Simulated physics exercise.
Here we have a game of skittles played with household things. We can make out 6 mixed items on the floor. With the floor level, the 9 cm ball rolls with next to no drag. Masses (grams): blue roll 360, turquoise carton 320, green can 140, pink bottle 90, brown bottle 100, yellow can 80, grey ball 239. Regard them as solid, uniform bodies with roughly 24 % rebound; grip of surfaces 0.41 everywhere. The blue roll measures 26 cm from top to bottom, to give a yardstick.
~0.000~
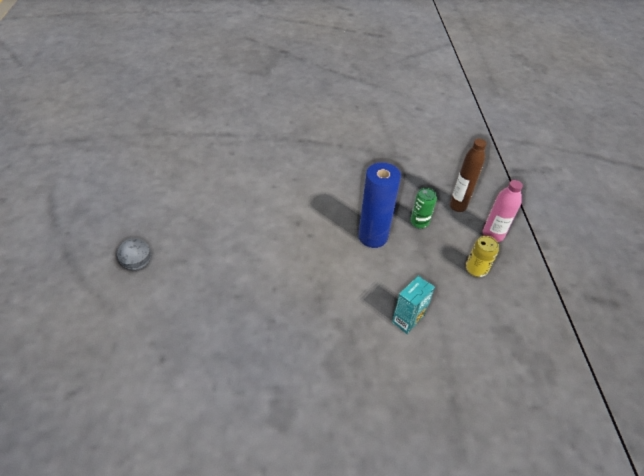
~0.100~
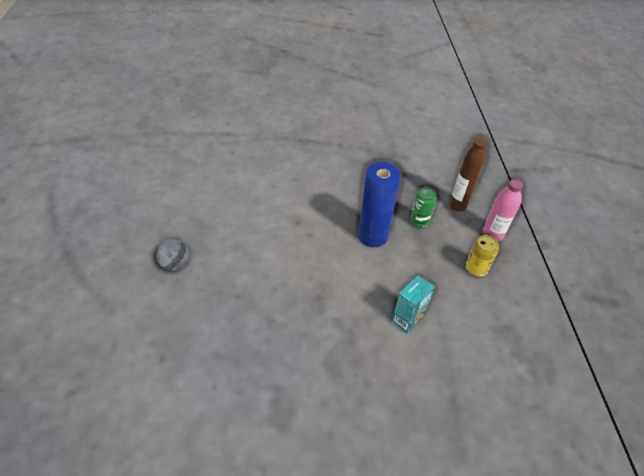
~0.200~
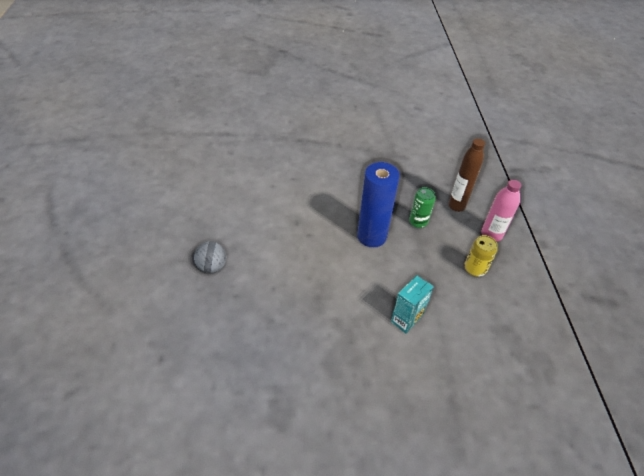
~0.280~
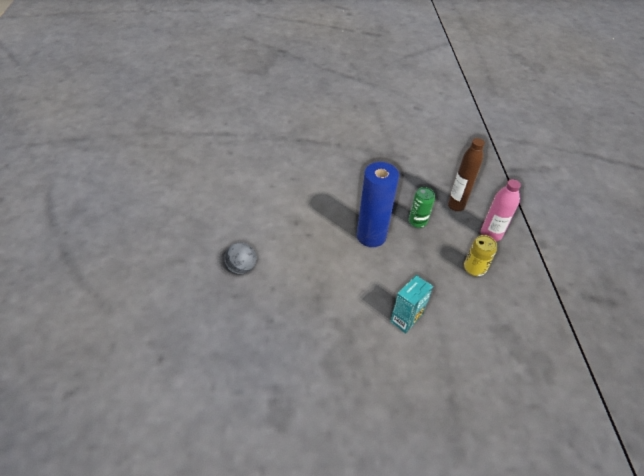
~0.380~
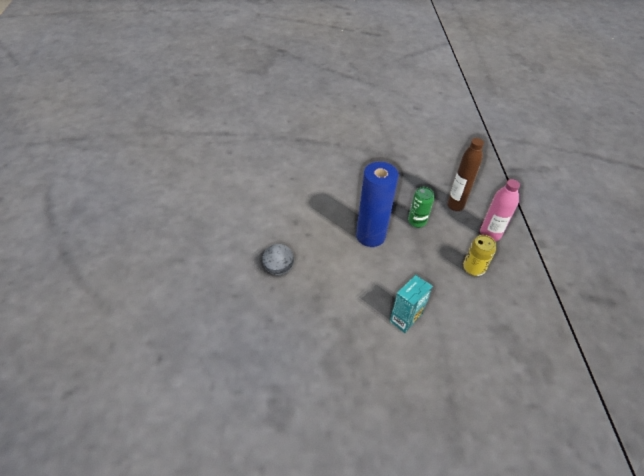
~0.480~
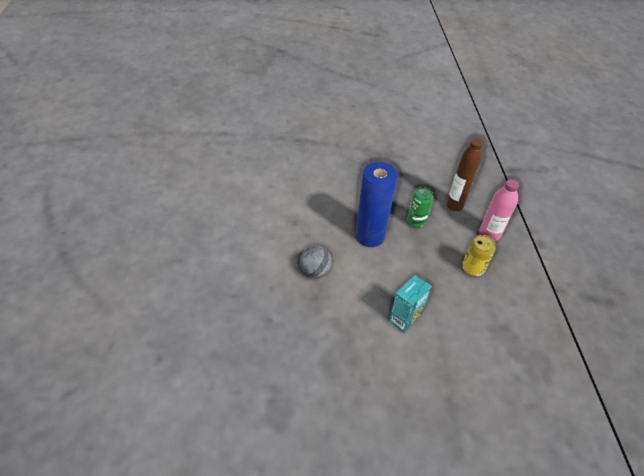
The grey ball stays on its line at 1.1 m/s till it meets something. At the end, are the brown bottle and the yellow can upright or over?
At the end, the brown bottle stays on its feet; the yellow can fails to stay on its feet.
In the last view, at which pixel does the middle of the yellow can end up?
Near (535, 256).
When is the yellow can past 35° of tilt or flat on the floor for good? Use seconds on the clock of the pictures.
Time: Approximately 1.0 s.
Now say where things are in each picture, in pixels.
In the first frame, 0 cm rolled; grey ball (134, 254); brown bottle (469, 176); yellow can (482, 257).
In the second frame, 11 cm rolled; grey ball (173, 255); green can (423, 209).
In the third frame, 22 cm rolled; grey ball (210, 257); blue roll (377, 207).
In the fourth frame, 31 cm rolled; grey ball (240, 258); green can (421, 209).
In the fifth frame, 42 cm rolled; grey ball (278, 260); blue roll (376, 207).
In the sixth frame, 53 cm rolled; grey ball (316, 262); brown bottle (465, 176); yellow can (478, 256).
Around 0.88 s, 96 cm rolled; grey ball near (463, 269); yellow can shifted 3 cm near (488, 254).
Around 1.48 s, 138 cm rolled; grey ball near (619, 299); yellow can on its side near (530, 251).
Around 2.28 s, 194 cm rolled; yellow can on its side near (534, 255).
Finally (2.8 s), on their side or leaning hard on the floor, yellow can; the other 5 still in place (within 8 cm). Final places as that camera would see them, brown bottle near (465, 176), yellow can near (535, 256).
